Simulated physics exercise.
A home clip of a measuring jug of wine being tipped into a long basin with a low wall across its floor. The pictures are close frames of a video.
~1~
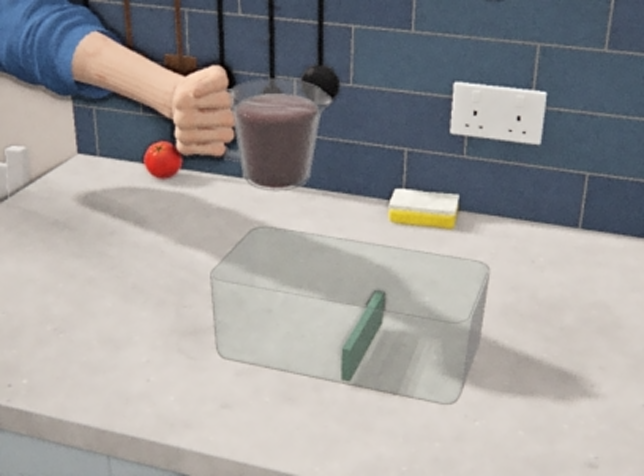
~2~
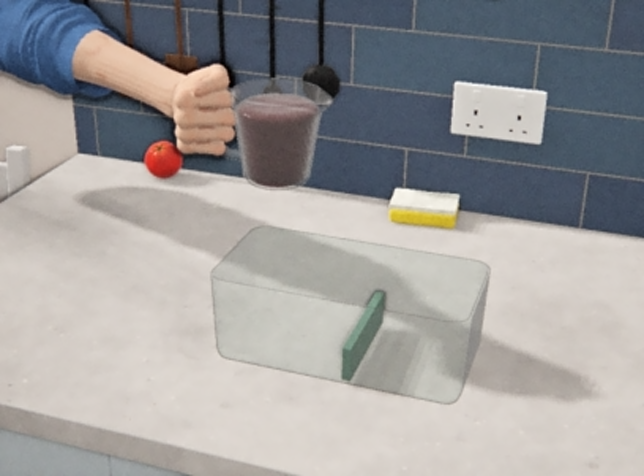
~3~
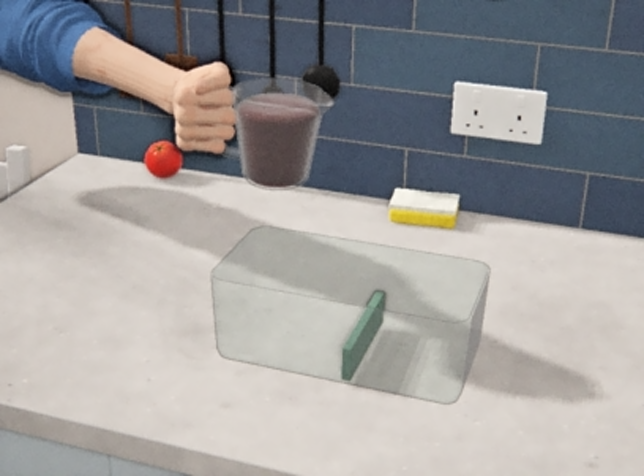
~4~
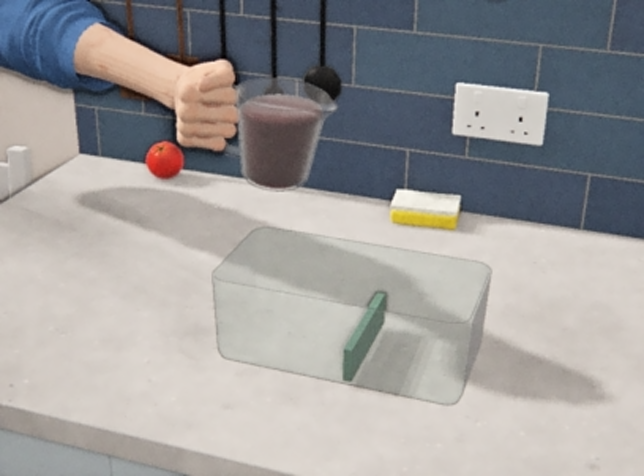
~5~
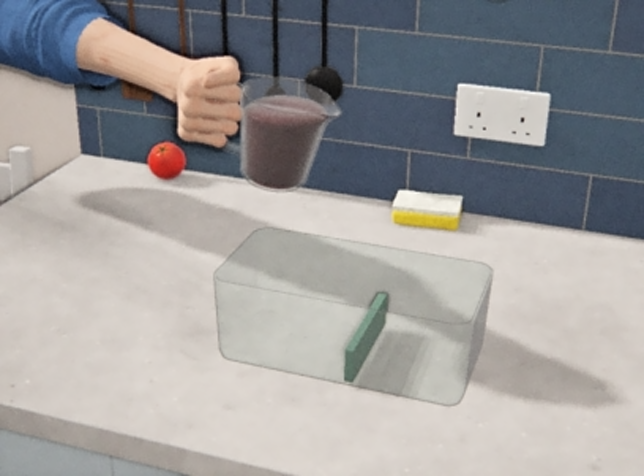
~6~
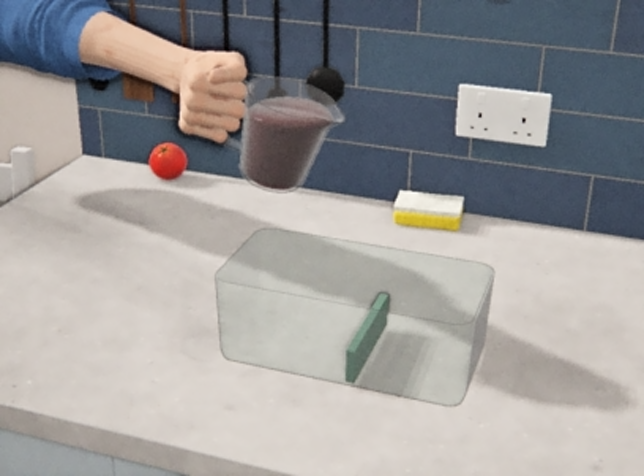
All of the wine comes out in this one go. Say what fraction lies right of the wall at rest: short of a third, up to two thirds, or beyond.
It comes to over two thirds.
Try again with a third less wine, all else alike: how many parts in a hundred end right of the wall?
Roughly 85 in a hundred.
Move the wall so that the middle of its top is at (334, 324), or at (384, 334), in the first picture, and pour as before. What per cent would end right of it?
The first gives 90 %, the second 55 %.
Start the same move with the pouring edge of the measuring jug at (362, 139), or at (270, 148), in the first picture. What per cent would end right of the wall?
About 95 and 5 per cent.
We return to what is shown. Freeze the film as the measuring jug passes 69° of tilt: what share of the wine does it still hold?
About 70 per cent.
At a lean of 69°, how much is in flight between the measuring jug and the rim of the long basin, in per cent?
Some 25 per cent.
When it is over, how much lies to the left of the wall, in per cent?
Close to 10 per cent.
A moment on, the measuring jug is tipped part way and 72 per cent is still to pour, 0 is left of the wall and 6 right of it.
Next, the measuring jug is tipped on its side and 22 per cent is still to pour, 2 is left of the wall and 53 right of it.
Then the measuring jug is tipped on its side and 2 per cent is still to pour, 6 is left of the wall and 86 right of it.
Later the measuring jug is tipped on its side and 0 per cent is still to pour, 10 is left of the wall and 88 right of it.
In the end 10 per cent lies left of the wall, 88 right of it and 1 outside.
